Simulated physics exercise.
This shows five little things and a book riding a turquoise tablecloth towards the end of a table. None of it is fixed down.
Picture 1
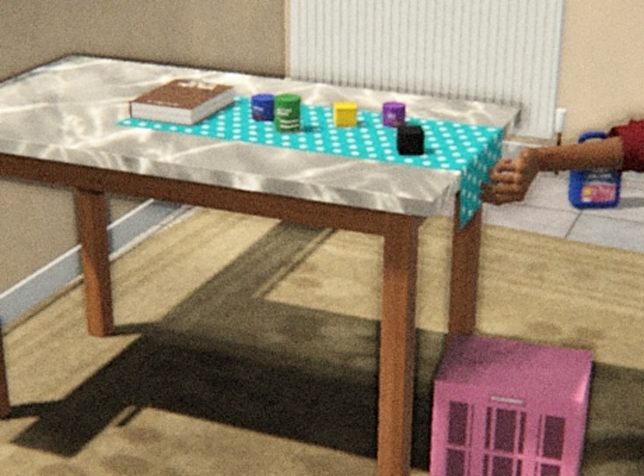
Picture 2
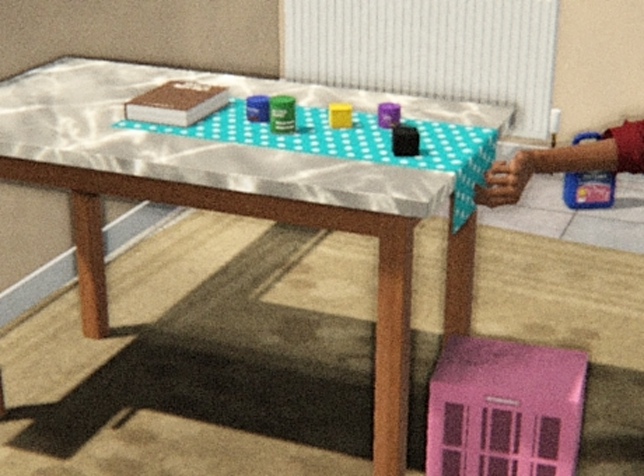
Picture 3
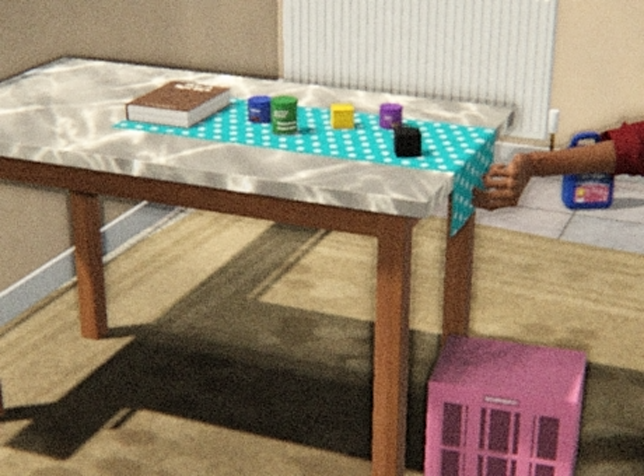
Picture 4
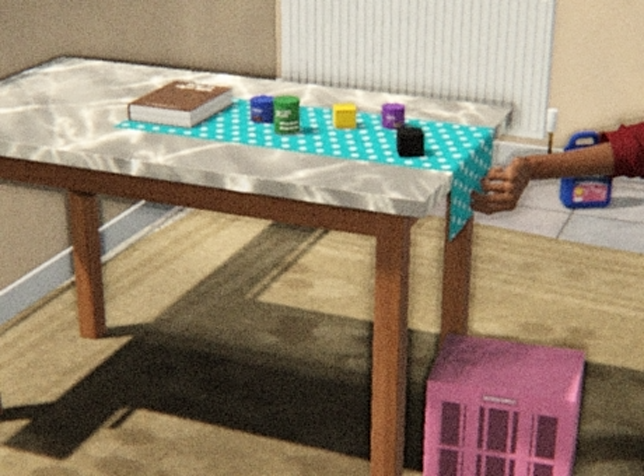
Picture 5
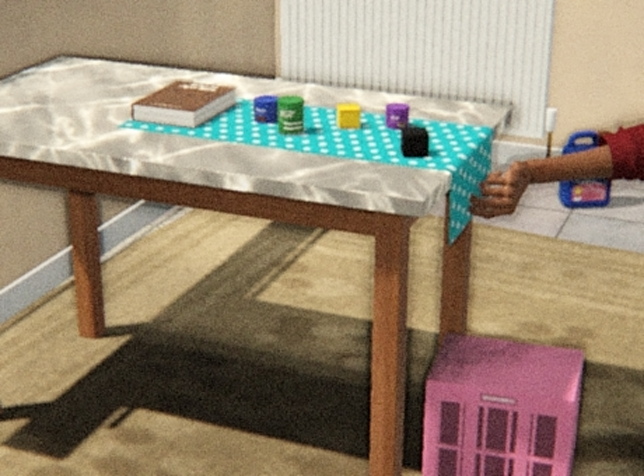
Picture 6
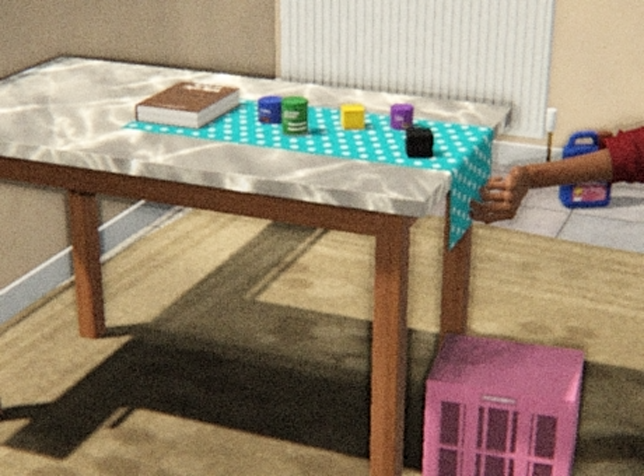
In a room with a pale ribbed radiator, a marble-patterned table is seen from slightly above. A brown book, blue and green containers, a yellow cube, a purple pot and a black cube sit along a dotted turquoise cloth, with a red-sleeved arm's closed hand at its right end and a pink crate below. The view shifts slightly at first, then cloth and objects creep right together, the hanging edge lowering.
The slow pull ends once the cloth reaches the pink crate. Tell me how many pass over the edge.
What comes down is a trio.
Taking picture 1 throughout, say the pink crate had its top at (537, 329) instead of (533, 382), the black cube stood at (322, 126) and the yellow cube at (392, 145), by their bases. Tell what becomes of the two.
The black cube stays aboard, and the yellow cube does not stay aboard.
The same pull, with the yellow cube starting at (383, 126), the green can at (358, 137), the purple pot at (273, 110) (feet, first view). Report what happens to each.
The yellow cube ends up knocked off; the green can ends up knocked off; the purple pot ends up still aboard.
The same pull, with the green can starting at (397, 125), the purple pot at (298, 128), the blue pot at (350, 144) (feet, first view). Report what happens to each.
The green can ends up knocked off, the purple pot ends up still aboard, the blue pot ends up knocked off.
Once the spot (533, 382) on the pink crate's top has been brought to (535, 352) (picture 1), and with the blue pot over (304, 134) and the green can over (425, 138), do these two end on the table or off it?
Blue pot stays, green can is gone.
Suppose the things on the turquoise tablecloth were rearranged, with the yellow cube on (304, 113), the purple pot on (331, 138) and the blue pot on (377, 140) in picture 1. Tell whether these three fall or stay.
The yellow cube ends up on top still, the purple pot ends up off the top, the blue pot ends up off the top.
Early on, hem near (470, 261); all still up.
Midway, hem near (469, 315); black cube and purple pot gone.
Near the end, hem on the crate; black cube, purple pot and yellow cube gone.
Finally, hem on the crate; black cube, purple pot and yellow cube gone. The count of fallen things is three.
